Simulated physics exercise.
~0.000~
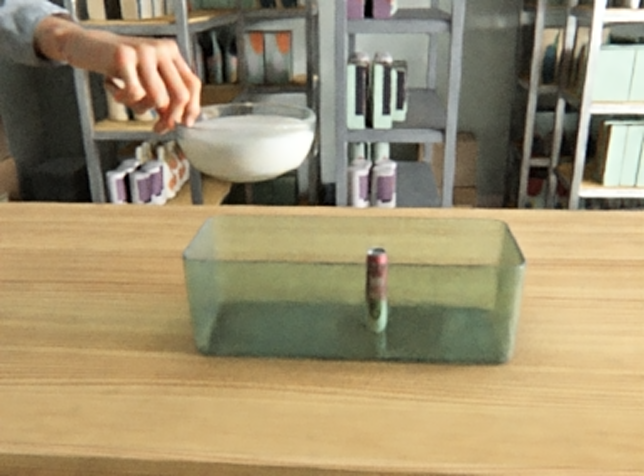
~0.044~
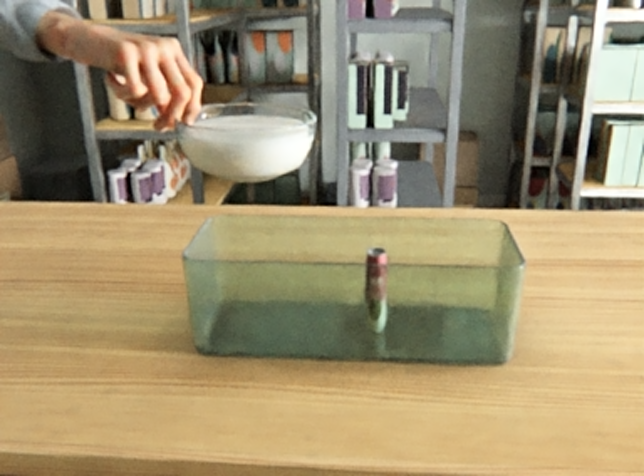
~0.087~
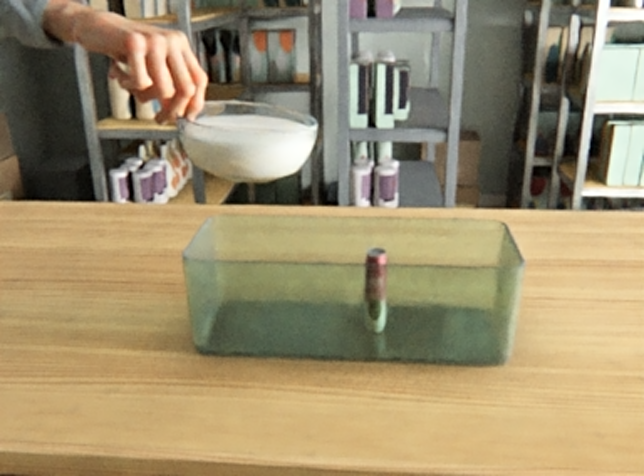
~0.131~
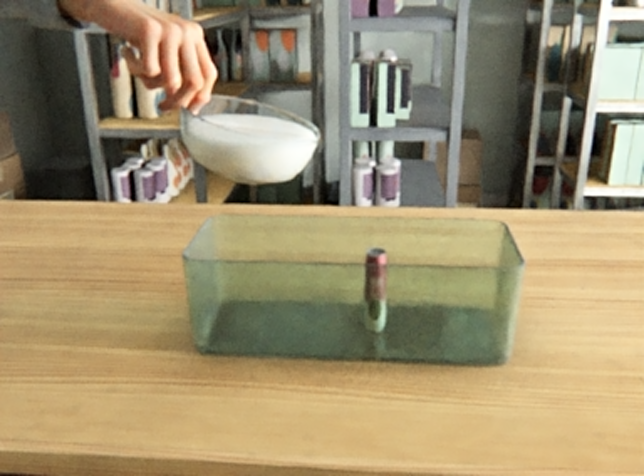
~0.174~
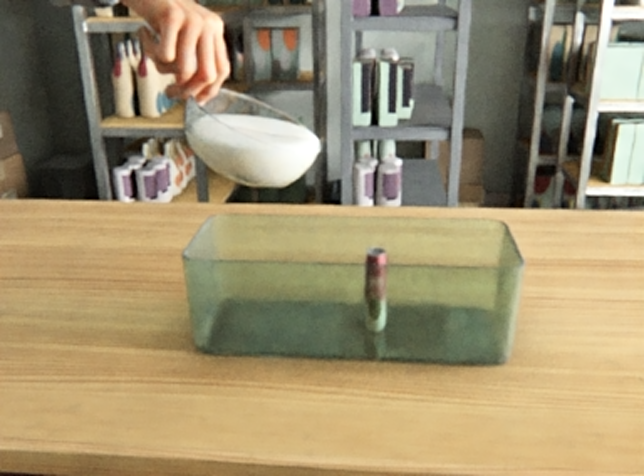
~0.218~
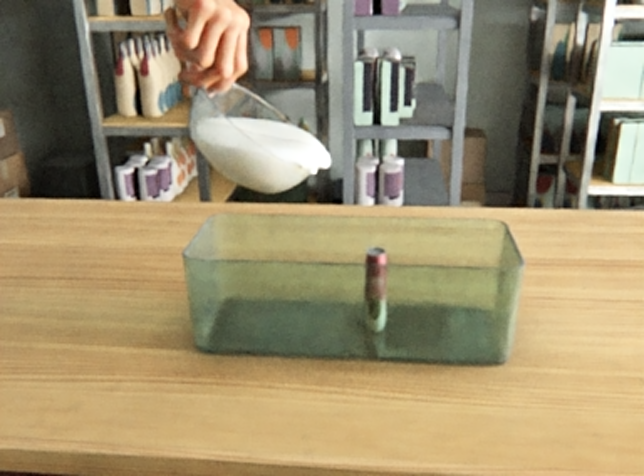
In a room with grey shelves of bottles and boxes along the back wall, a fixed camera looks slightly down on a pale wooden table. A clear, greenish oblong basin stands there with a small dark-red and green tin inside, below a hand holding a glass bowl of white milk at upper left. The hand moves right and rises, tilting the bowl rightward, gently then more steeply, until milk reaches its lip.
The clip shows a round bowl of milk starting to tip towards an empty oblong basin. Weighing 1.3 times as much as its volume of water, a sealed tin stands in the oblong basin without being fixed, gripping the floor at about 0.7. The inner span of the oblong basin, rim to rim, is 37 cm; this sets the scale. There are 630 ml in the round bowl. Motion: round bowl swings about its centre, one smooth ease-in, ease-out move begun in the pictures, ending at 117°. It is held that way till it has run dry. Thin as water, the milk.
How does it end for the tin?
It won't make it through.
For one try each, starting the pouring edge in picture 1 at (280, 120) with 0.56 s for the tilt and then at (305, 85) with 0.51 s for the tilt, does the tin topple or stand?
The tin stays vertical the first time and overturns the second time.
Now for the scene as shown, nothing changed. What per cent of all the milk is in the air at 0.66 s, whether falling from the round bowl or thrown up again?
About 1 per cent.
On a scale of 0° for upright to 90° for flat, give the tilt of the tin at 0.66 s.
Near 15 degrees.
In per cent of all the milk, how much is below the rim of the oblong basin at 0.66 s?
About 100 per cent.
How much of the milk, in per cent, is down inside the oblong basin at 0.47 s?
The basin holds roughly 84 in a hundred parts at that moment.
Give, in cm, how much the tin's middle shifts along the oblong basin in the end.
Some 8.0 cm.
By 0.47 s the tilt is 110° and 3 per cent is still to pour; the tin stands where it began.
By 0.66 s the tilt is 117° and 0 per cent is still to pour; the tin leans 17°.
By 0.85 s the tilt is 117° and 0 per cent is still to pour; the tin leans 25°.
By 1.06 s the tilt is 117° and 0 per cent is still to pour; the tin lies on its side.
At rest the tin lies on its side.
